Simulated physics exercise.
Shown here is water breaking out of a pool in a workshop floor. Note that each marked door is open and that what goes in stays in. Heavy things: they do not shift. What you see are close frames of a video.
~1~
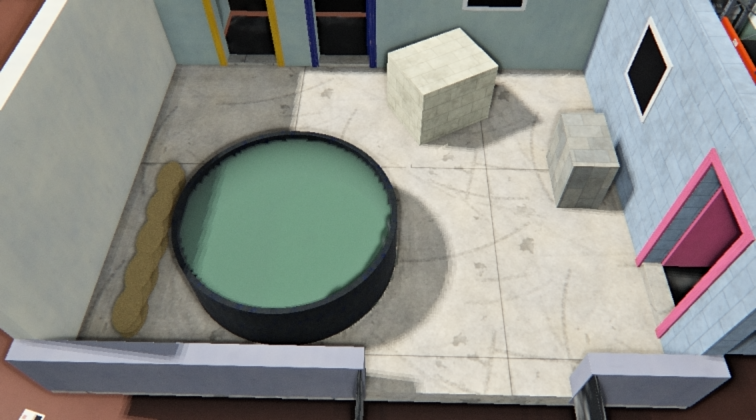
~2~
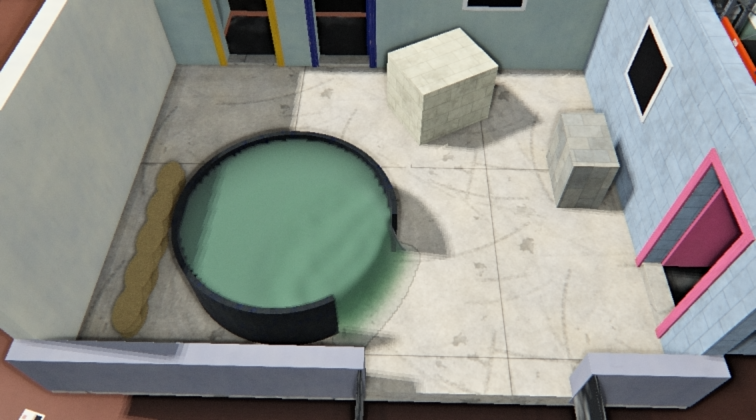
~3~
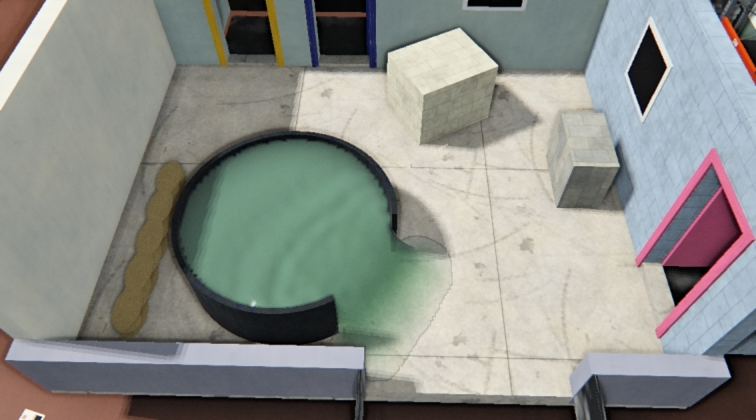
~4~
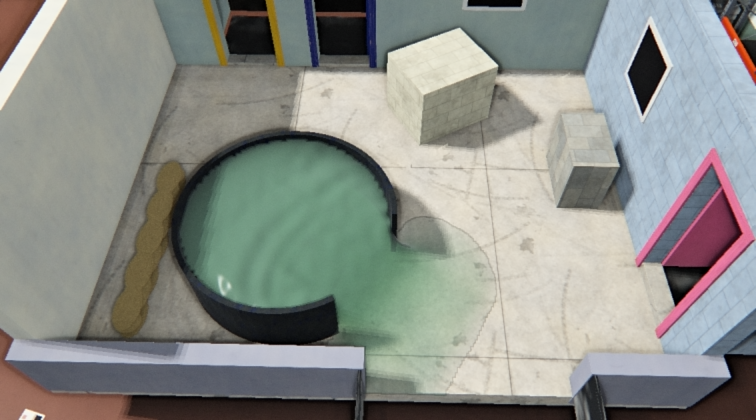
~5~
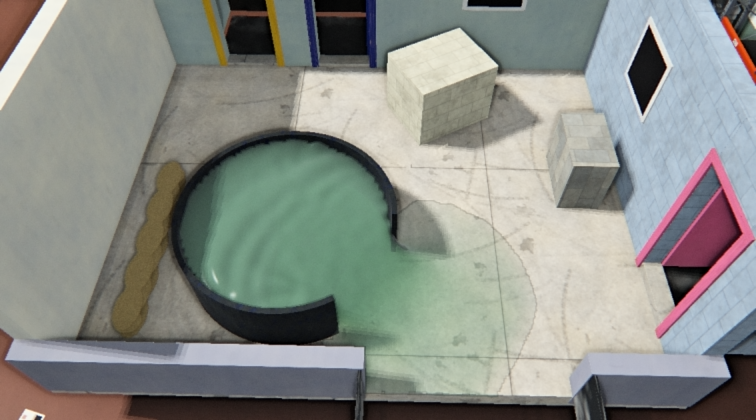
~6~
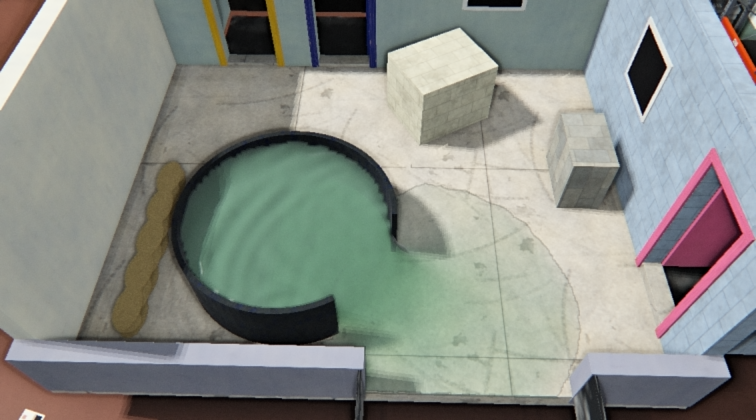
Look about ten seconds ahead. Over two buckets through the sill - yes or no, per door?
Yellow door - no, pink door - yes, blue door - no.
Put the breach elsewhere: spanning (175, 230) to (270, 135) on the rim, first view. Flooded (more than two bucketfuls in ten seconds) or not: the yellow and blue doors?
Turns out the yellow one gets past it, while the blue one gets past it.
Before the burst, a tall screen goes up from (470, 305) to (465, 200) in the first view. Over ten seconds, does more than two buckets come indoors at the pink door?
Note: Pink sub-threshold.
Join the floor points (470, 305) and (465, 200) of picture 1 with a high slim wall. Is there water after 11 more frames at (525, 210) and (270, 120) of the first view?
Note: Point one left unsoaked, point two left unsoaked.
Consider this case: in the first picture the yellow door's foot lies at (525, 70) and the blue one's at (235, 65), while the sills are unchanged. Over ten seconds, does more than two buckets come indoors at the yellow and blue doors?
The yellow door overflows, and the blue door falls short.
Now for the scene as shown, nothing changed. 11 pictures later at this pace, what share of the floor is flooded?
Close to 30 %.
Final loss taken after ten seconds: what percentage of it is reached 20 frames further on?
Share gone by then: About 60 %.
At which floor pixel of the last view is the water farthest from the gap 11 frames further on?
The front should reach about (596, 151).
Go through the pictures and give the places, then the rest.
The round tank at (286, 215) is whole and still, in the first picture.
Water pours out at (376, 283) and has run to (407, 248), in the second picture.
Water pours out at (376, 285) and has run to (443, 257), in the third picture.
Water pours out at (376, 287) and has run to (478, 254), in the fourth picture.
The front is at (529, 302), out from the gap at (376, 287), in the fifth picture.
The front is at (571, 329), out from the gap at (376, 287), in the sixth picture.
A moment on, water covers 30 % of the floor; the yellow door not reached, the pink door under two buckets in, the blue door not reached.
Next, water covers 30 % of the floor; the yellow door not reached, the pink door over two buckets in, the blue door not reached.
Then, water covers 40 % of the floor; the yellow door not reached, the pink door far over two buckets in, the blue door not reached.
Later, water covers 65 % of the floor; the yellow door not reached, the pink door far over two buckets in, the blue door wet at the sill, nothing in.
In the end, water covers 80 % of the floor; the yellow door wet at the sill, nothing in, the pink door far over two buckets in, the blue door wet at the sill, nothing in.
